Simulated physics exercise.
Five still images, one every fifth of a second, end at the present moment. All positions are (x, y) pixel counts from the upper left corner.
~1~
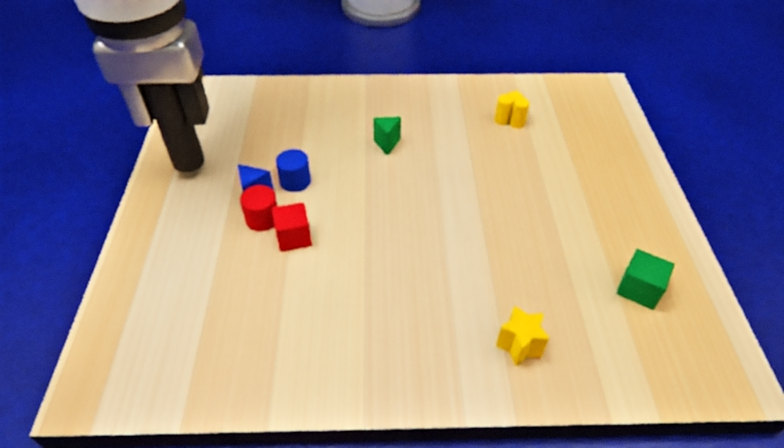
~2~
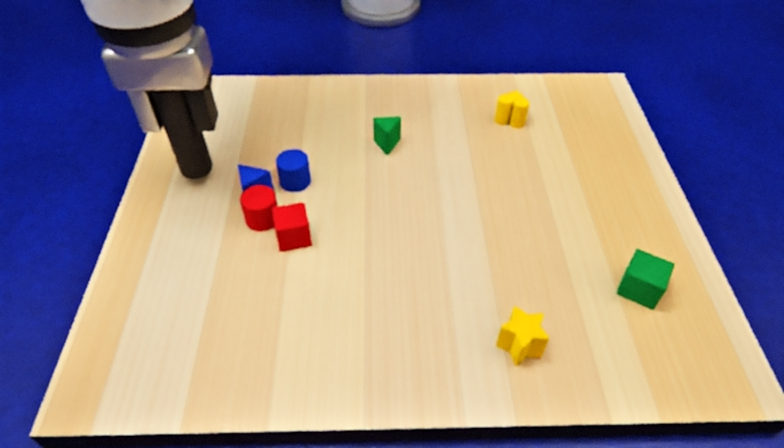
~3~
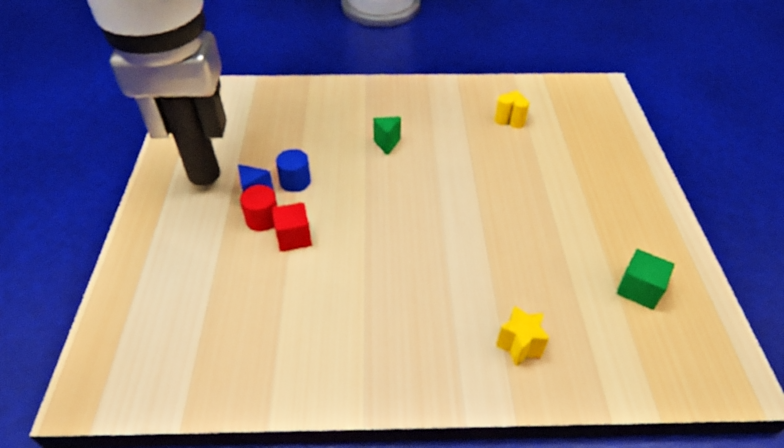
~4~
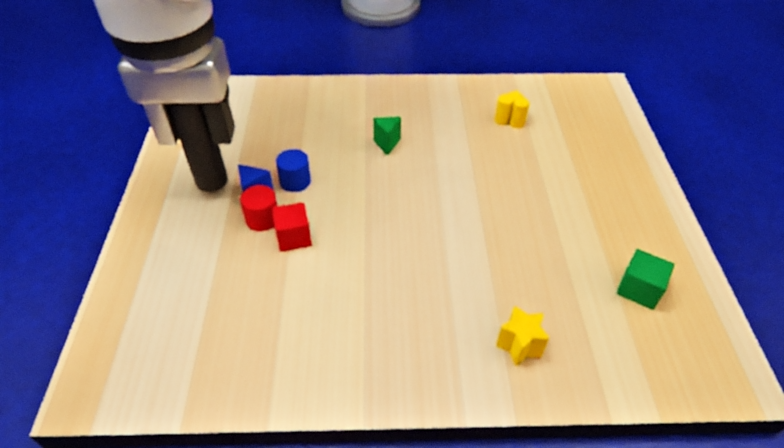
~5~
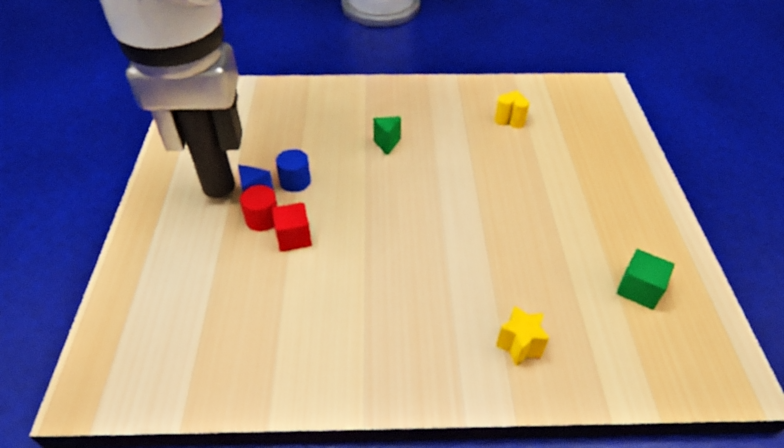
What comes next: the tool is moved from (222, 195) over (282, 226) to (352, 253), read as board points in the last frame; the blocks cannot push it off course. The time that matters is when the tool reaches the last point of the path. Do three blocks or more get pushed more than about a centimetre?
That would be a yes.
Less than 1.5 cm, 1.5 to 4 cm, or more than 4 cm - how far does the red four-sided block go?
It ends over 4 cm away.
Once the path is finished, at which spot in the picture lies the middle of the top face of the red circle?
Just about (304, 247).
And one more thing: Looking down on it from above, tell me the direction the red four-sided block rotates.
Its rotation is counterclockwise.
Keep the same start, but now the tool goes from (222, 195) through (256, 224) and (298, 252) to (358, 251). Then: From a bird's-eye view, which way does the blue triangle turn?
The sense of turning is anti-clockwise.
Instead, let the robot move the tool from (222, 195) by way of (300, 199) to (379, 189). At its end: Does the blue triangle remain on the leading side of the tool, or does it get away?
It rides in front to the end.
On the path given first. One third of the way, tool at (259, 209); blue triangle at (277, 178), turned 45° anticlockwise; red circle at (275, 213); red four-sided block at (305, 227), turned 35° anticlockwise; blue circle at (297, 156).
Two thirds of the way, tool at (303, 228); blue triangle at (278, 179), turned 45° anticlockwise; red circle at (302, 241); red four-sided block at (337, 251), turned 75° anticlockwise; blue circle at (297, 156).
At the end, tool at (352, 246); blue triangle at (278, 179), turned 45° anticlockwise; red circle at (304, 247); red four-sided block at (344, 259), turned 65° anticlockwise; blue circle at (297, 156).
